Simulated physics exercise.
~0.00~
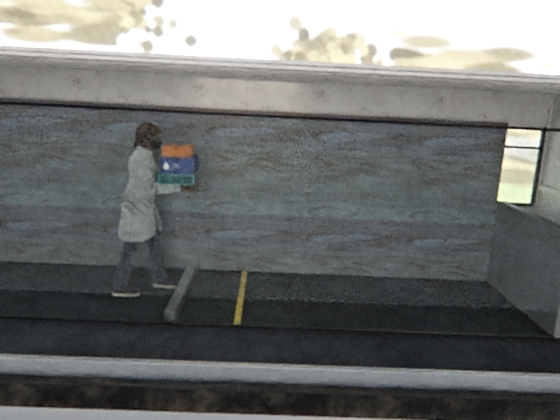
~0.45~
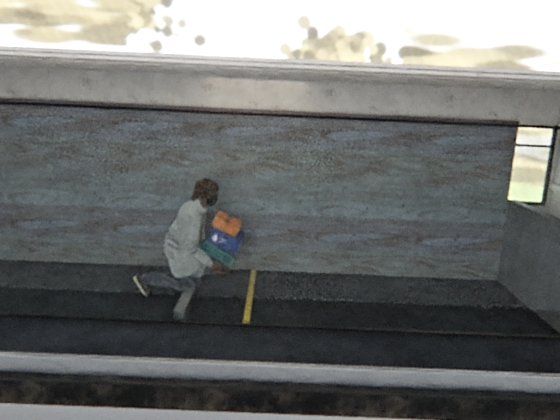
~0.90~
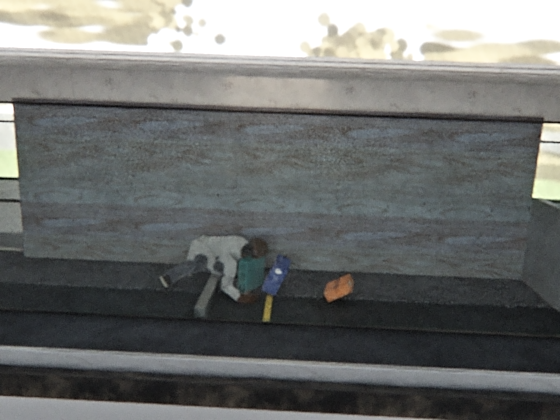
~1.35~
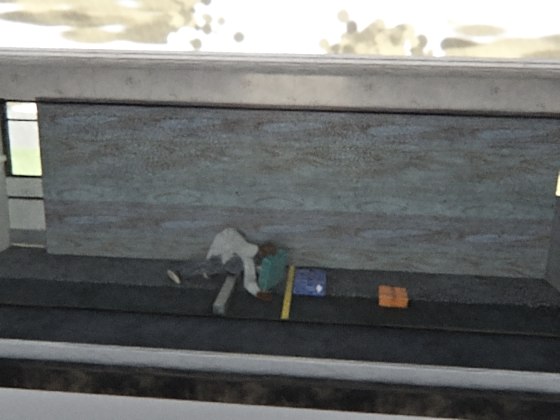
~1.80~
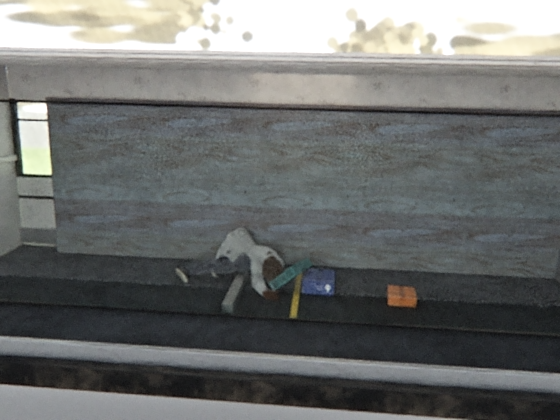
A person in a pale coat carrying three stacked boxes pitched forward over a low rail and fell, spilling the load; the orange and blue ones landed beyond the yellow line, while the green one and the person's head stopped short of it.
